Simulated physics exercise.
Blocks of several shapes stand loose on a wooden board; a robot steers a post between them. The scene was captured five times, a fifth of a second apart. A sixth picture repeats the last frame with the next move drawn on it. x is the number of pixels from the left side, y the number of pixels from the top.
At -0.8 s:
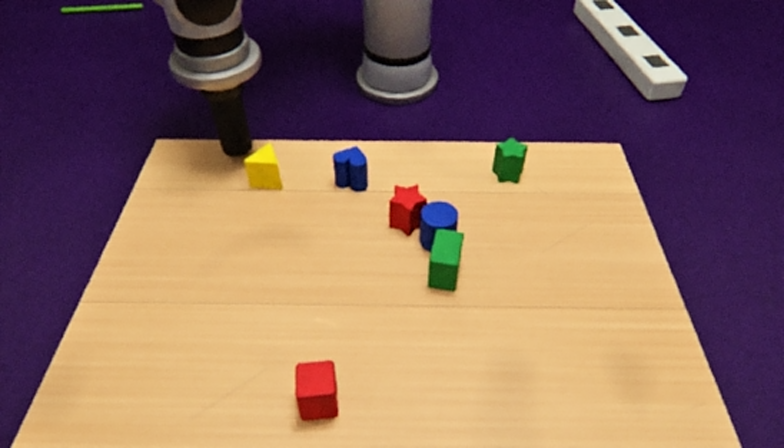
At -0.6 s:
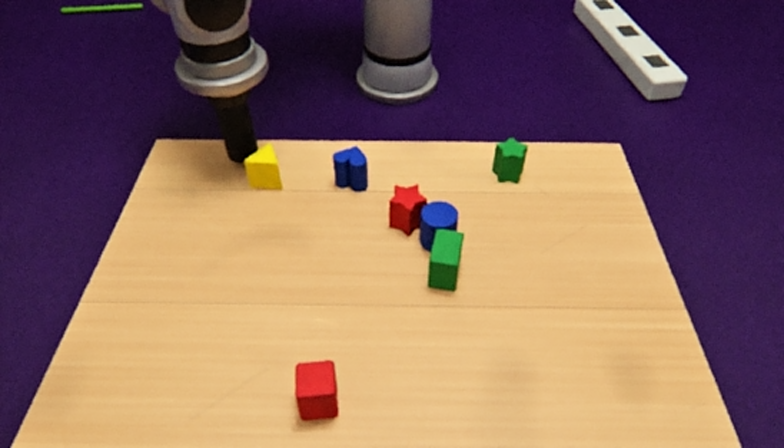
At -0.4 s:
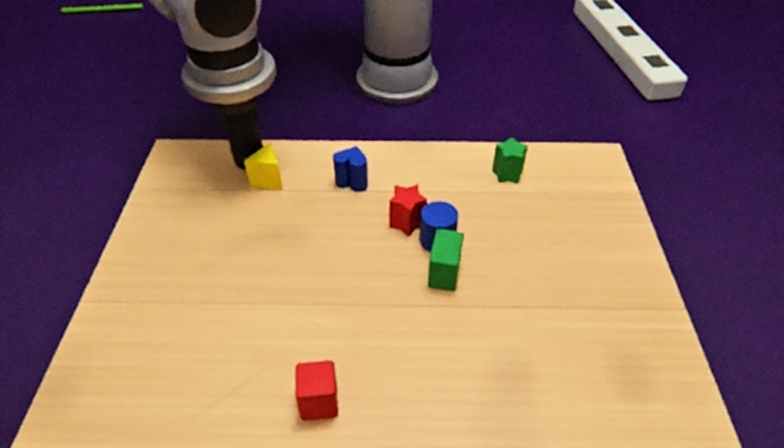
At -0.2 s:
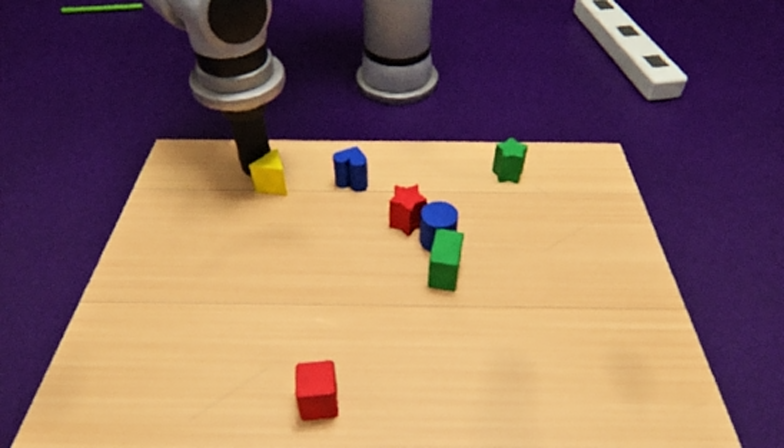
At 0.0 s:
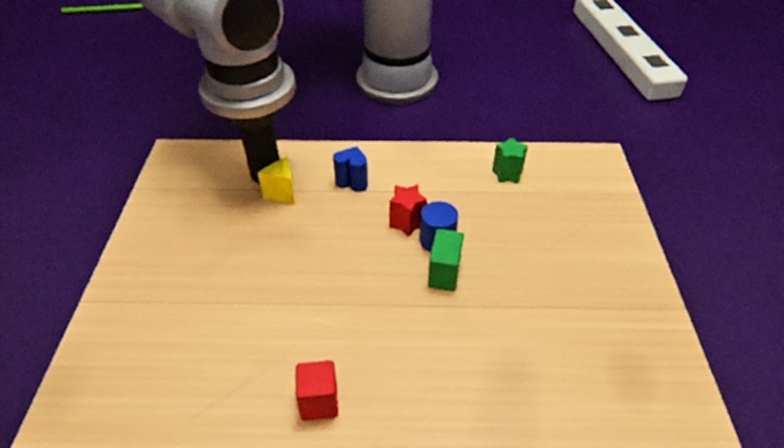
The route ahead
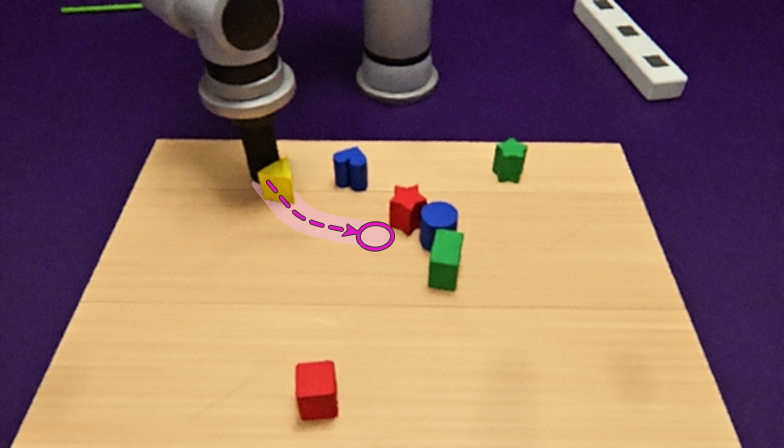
The video shows a robot arm lowering a dark post toward a yellow triangle on a wooden board, then nudging it slightly right and toward the viewer, while the surrounding red, blue and green blocks stay still.
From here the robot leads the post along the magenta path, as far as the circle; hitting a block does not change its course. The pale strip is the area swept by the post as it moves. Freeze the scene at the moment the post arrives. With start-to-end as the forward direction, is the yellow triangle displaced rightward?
My answer is yes.
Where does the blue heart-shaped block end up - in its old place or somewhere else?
Left in place.
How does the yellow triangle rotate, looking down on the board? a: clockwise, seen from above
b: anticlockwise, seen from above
The one that fits is a, clockwise, seen from above.
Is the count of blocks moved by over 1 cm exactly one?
I'd say yes.
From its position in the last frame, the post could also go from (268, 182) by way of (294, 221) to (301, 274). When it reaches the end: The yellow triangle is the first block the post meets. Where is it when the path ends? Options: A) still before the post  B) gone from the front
(B)
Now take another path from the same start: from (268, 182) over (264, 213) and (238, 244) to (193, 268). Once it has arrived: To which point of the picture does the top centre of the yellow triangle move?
I'd say the yellow triangle ends with its top centre at (287, 183).
Path on the board, from (268, 182) by way of (290, 208) and (328, 227) to (375, 236).
What follows on the original path. One third of the way, post at (289, 202); yellow triangle at (304, 195).
Two thirds of the way, post at (328, 220); yellow triangle at (340, 218), turned 30° clockwise.
At the end, post at (375, 229); yellow triangle at (355, 229), turned 60° clockwise; blue heart-shaped block in place; red star in place.
